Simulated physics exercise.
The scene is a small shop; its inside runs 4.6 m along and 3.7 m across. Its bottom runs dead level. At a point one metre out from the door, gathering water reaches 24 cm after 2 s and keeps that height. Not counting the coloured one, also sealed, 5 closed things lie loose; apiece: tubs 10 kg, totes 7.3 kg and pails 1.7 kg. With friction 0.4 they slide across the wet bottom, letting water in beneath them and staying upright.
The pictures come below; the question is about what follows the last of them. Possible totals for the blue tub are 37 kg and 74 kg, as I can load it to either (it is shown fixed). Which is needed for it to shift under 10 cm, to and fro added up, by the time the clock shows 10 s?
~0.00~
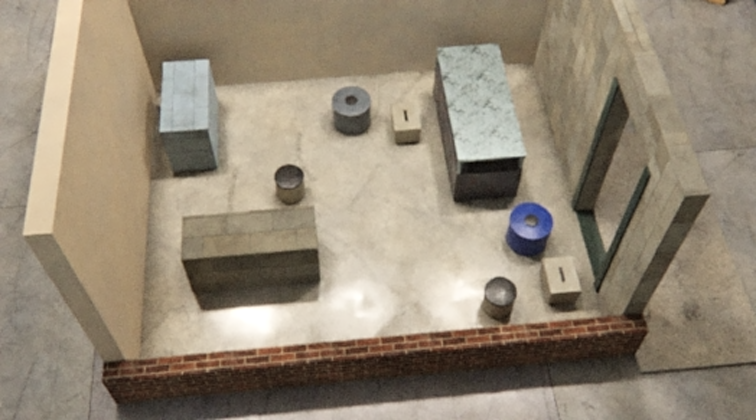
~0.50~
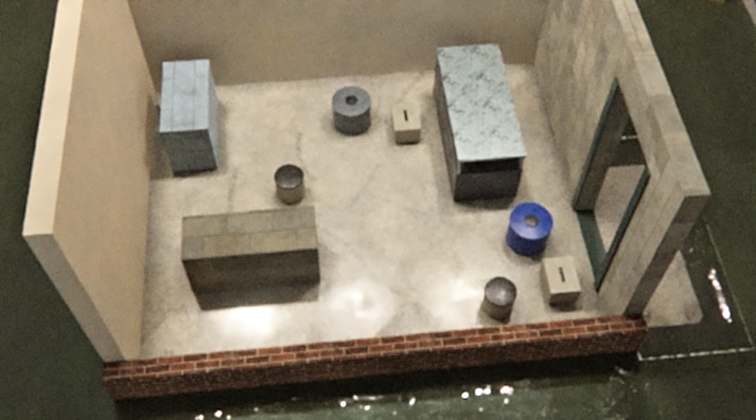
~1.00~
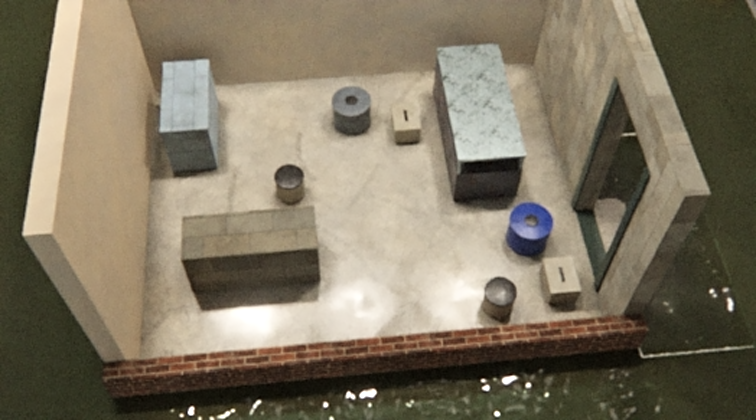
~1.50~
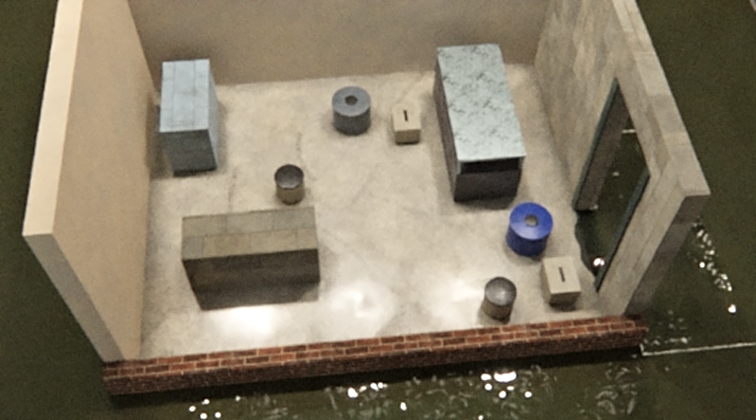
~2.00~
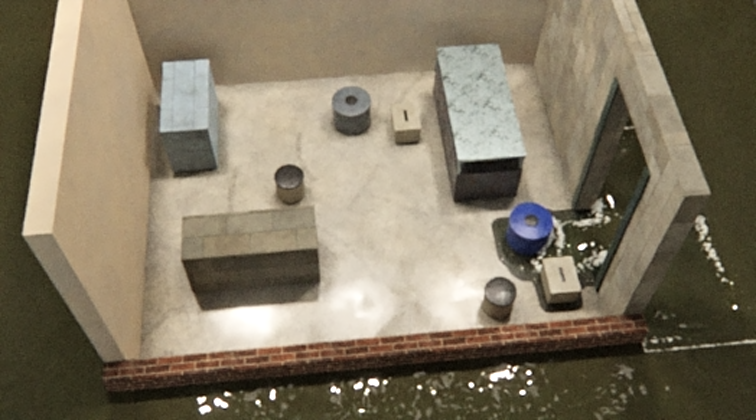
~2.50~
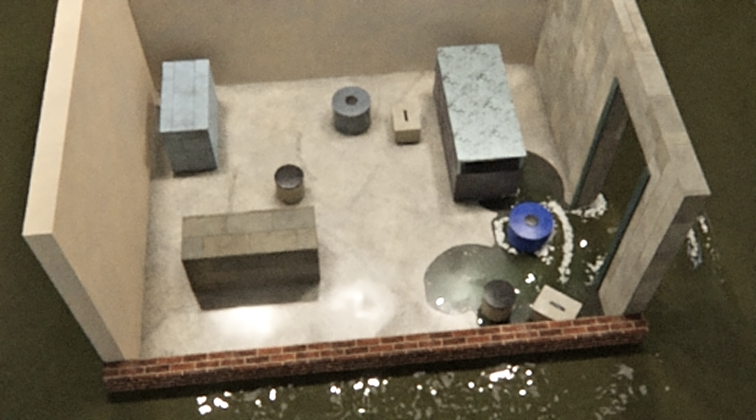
Verdict: Only the higher weight holds it.
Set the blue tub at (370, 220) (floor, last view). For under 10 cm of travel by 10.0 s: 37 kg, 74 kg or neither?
Short answer: Any load.
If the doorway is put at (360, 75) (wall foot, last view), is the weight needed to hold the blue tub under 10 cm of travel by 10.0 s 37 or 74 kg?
Well, then the lesser option suffices.
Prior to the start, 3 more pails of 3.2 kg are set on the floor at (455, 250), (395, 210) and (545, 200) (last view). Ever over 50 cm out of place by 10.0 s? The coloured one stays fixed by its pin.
First: Inside the limit; second: Beyond the limit; third: Beyond the limit.
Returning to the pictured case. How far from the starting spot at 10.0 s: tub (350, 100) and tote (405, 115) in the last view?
20 cm, 0 cm.
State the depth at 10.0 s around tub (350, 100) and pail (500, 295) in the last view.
First roughly 7 cm, second roughly 7 cm.
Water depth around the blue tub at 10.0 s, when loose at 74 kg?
About 8 cm.
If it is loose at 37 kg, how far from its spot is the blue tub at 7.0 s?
Shift: About 40 cm.
After 3.5 s the blue tub would be 36 cm from its start with 37 kg and 0 cm from its start with 74 kg; 8 cm of water round it then.
After 4.5 s the blue tub would be 37 cm from its start with 37 kg and 0 cm from its start with 74 kg; 8 cm of water round it then.
After 7.0 s the blue tub would be 37 cm from its start with 37 kg and 0 cm from its start with 74 kg; 8 cm of water round it then.
After 10.0 s the blue tub would be 37 cm from its start with 37 kg and 0 cm from its start with 74 kg; 8 cm of water round it then.
